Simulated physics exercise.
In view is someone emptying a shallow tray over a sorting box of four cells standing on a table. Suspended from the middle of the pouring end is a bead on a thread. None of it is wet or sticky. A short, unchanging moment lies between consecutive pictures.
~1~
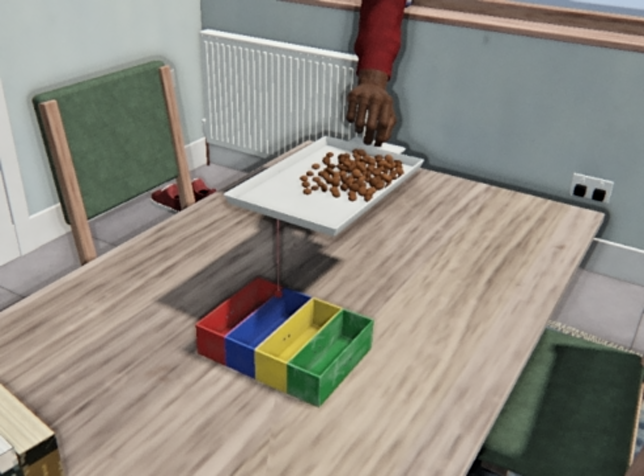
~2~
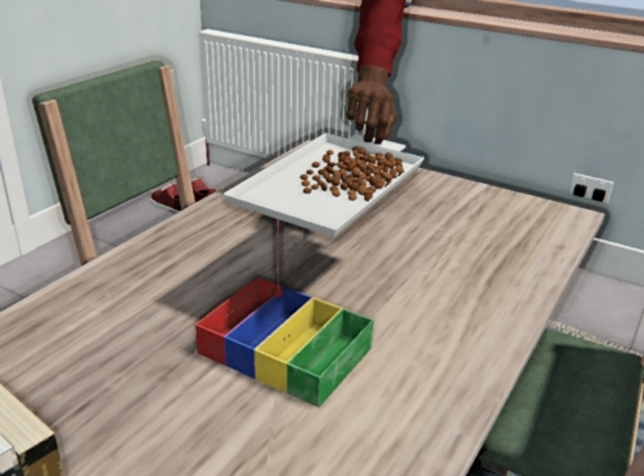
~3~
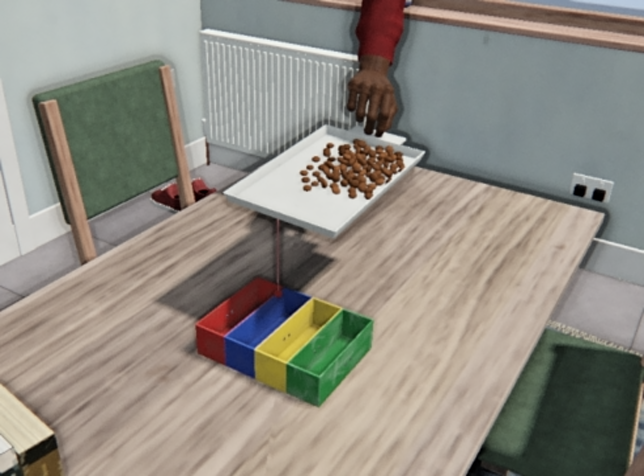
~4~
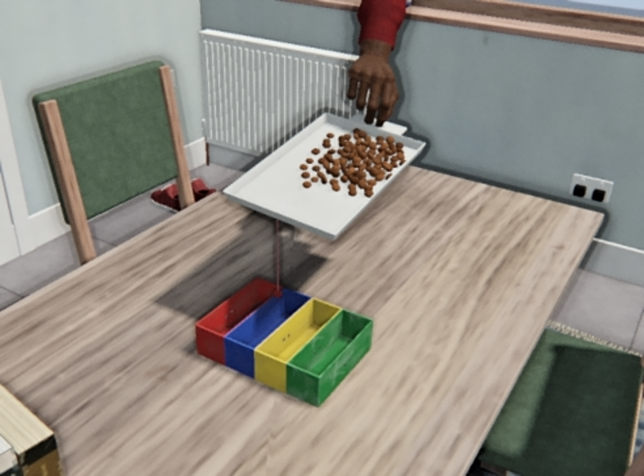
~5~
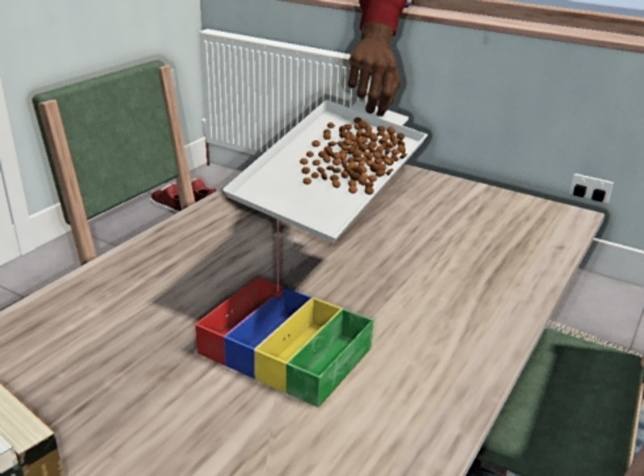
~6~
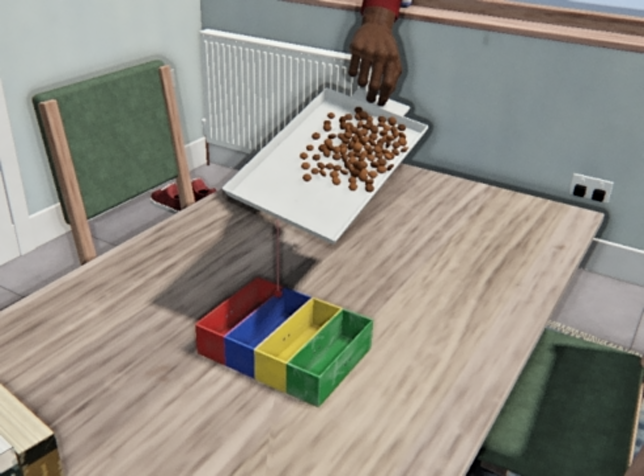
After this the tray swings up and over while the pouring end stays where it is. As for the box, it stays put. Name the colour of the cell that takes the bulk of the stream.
Green.
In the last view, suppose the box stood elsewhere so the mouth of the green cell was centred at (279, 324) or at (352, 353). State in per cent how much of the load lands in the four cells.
In order: 10 percent, then 100 percent.
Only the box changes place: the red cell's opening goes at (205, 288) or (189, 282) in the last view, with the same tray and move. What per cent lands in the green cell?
In the first position around 10 percent, in the second around 0 percent.
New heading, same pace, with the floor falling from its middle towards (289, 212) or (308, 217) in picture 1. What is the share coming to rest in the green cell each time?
In order: About 10, then 30 percent.
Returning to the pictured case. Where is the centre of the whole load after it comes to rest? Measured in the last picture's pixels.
Resting centre, last picture - approx. (311, 369).
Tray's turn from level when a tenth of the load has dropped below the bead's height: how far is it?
About 70° of tilt.
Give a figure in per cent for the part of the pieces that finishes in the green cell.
That share works out at some 50 %.
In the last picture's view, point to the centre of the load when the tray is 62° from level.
The middle of the pieces shows up near (331, 225).
Shortly afterwards, tray tipped steeply; the bulk on the tray; a little falling or outside the box.
Next, tray tipped right over; near half in the green cell; near a third in the yellow cell; only a few in the blue cell; only a few in the red cell; a little falling or outside the box.
Some moments later, tray tipped past a quarter turn; near half in the green cell; near a third in the yellow cell; only a few in the blue cell; only a few in the red cell; a little falling or outside the box.
In the end, tray tipped past a quarter turn; near half in the green cell; near a third in the yellow cell; only a few in the blue cell; only a few in the red cell; a little outside the box.
